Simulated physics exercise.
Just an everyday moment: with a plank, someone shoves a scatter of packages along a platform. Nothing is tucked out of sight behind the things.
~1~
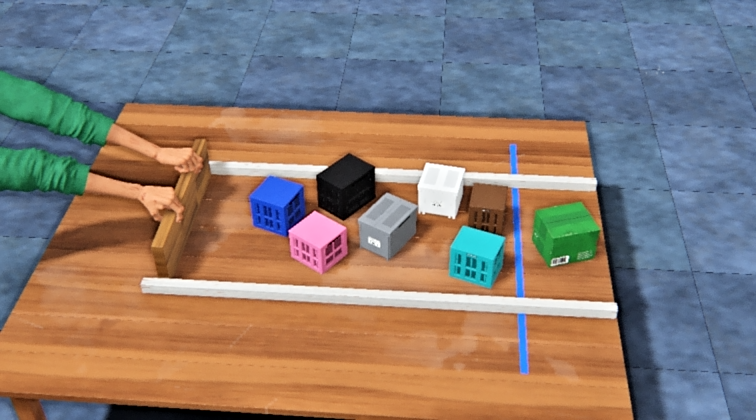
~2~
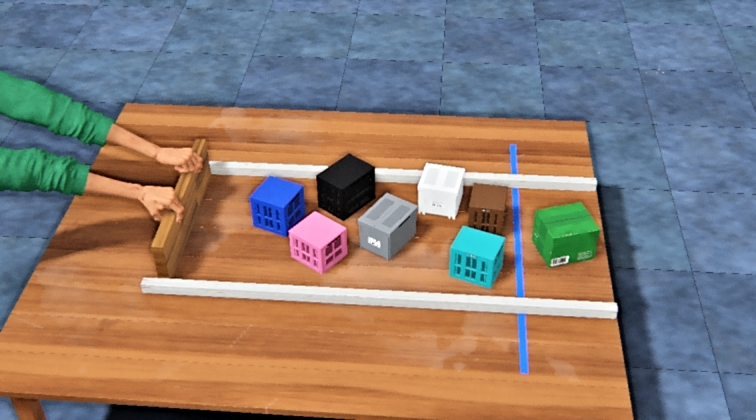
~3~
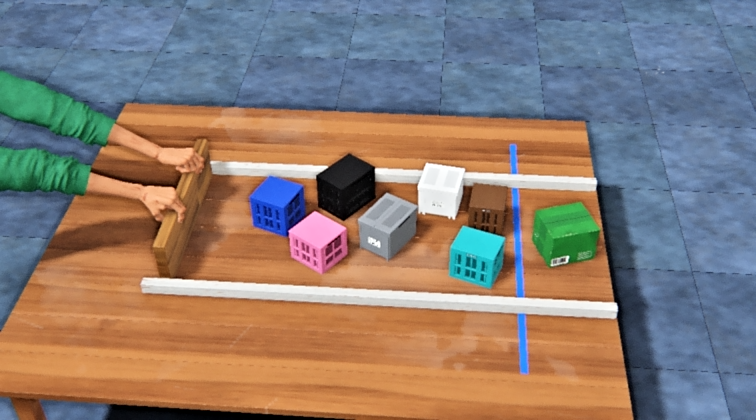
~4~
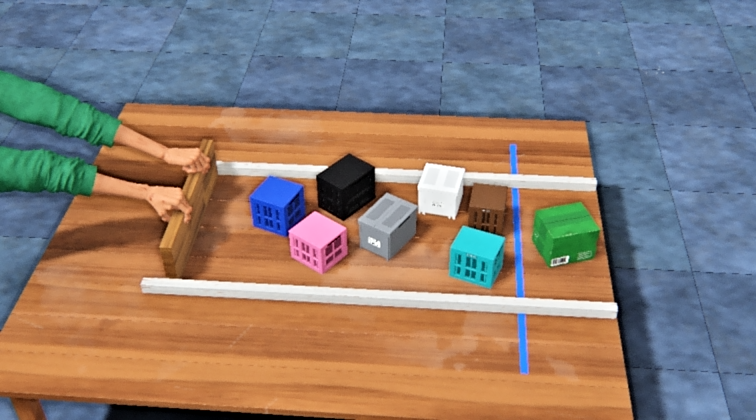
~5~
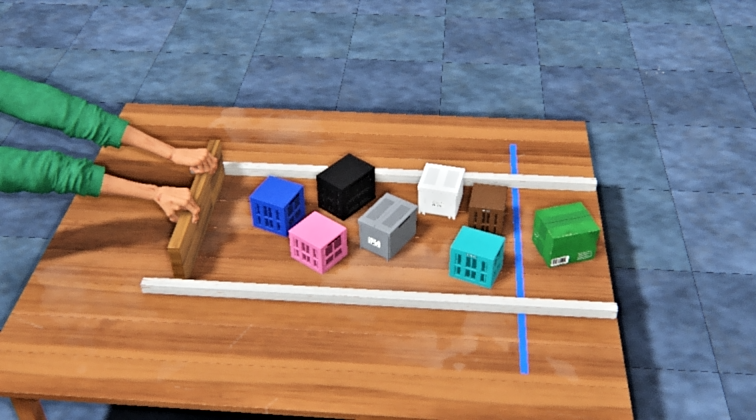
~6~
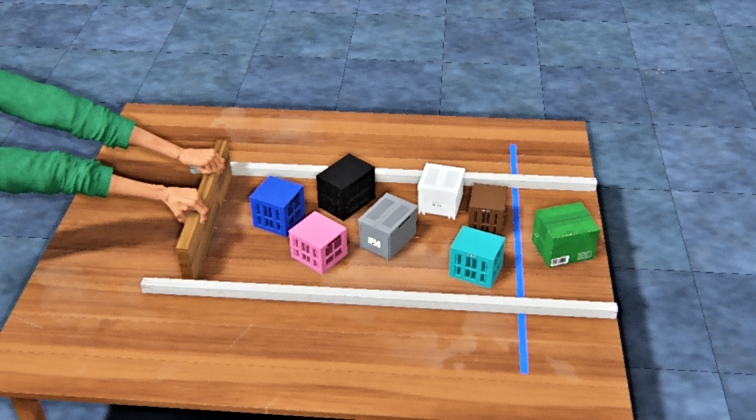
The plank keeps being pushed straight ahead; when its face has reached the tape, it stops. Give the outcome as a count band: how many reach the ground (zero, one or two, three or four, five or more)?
So the tally of ones that come down is one, perhaps two, really.
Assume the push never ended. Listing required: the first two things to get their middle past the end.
Listed earliest first, it's the green parcel and then the brown crate.
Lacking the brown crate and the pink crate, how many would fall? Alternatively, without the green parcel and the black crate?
That gives 0 in the first case, then 0 in the second.
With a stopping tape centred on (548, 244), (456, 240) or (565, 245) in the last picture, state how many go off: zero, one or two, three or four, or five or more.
In the order of the places given: Three or four; no fall at all; more than four.
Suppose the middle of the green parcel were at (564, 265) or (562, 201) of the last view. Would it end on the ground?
The green parcel is gone the first time and is gone the second time.
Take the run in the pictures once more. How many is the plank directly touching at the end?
It adds up to 3.
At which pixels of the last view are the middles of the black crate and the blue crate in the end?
The one named first is at (535, 189), the next at (539, 221).
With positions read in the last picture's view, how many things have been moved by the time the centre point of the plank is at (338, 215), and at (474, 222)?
First 4, after that 8.
A little later, none off yet; green parcel at rest near (565, 235); brown crate at rest near (487, 211); turquoise crate at rest near (477, 257).
When it is over, the number that fall off is one or two; down, brown crate and green parcel.
